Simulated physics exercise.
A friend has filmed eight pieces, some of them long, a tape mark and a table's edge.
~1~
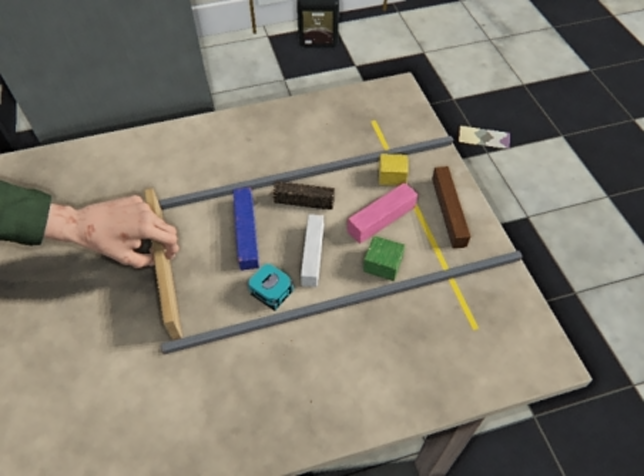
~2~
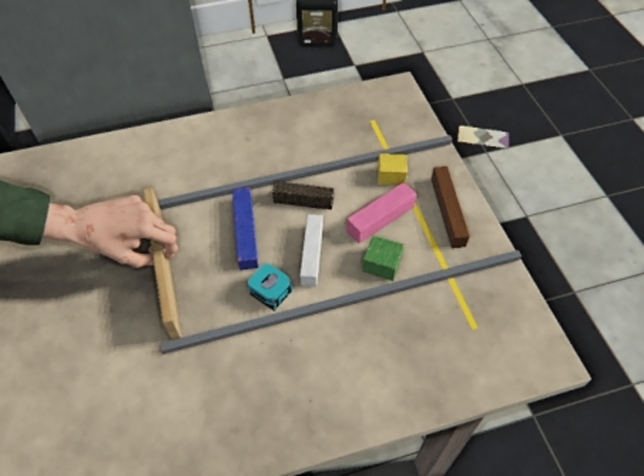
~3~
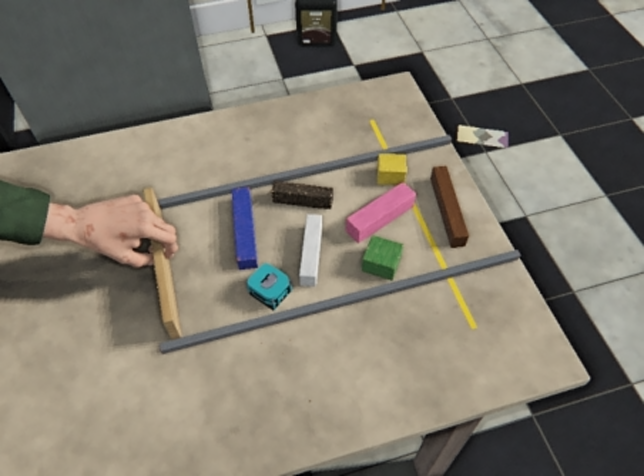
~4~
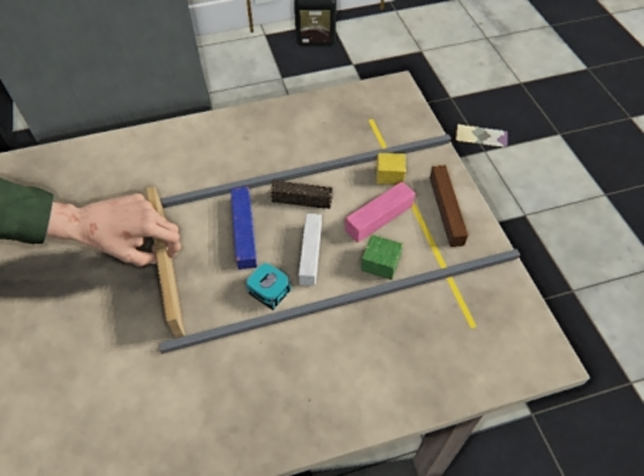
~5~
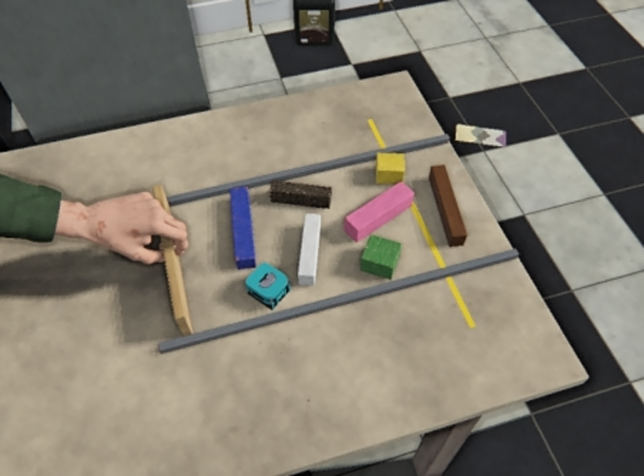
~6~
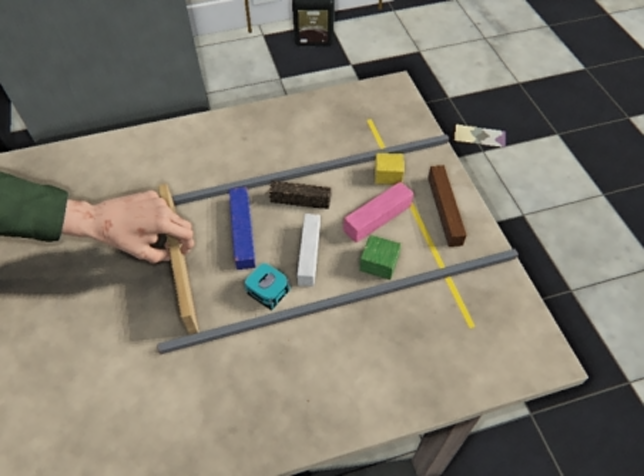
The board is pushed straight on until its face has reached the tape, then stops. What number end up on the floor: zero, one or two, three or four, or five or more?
As it turns out, the number that fall off is one or two.
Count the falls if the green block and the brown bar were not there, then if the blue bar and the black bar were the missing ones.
Fallen: 0, and 0 in the other try.
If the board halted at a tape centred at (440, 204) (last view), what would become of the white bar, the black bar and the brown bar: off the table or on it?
The white bar is kept; the black bar holds on; the brown bar is lost.
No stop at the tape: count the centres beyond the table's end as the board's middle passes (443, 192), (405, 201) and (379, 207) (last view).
Past the end: 4, 1 and 0.
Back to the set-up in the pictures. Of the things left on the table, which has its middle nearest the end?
The pink bar.
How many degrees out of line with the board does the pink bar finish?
Near 40 degrees.
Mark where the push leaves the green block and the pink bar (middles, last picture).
Near (484, 220) and (473, 181).
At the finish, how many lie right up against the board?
In contact: 2.
Soon after, none off yet; brown bar at rest near (446, 205); yellow block at rest near (389, 169); pink bar at rest near (379, 212).
Then, none off yet; brown bar at rest near (446, 205); yellow block at rest near (389, 169); pink bar moved a little near (393, 207).
Further on, none off yet; brown bar moved a little near (480, 198); yellow block moved about its own width near (408, 160); pink bar moved about its own width near (447, 189).
At rest, the number that fall off is one or two; fallen, brown bar.
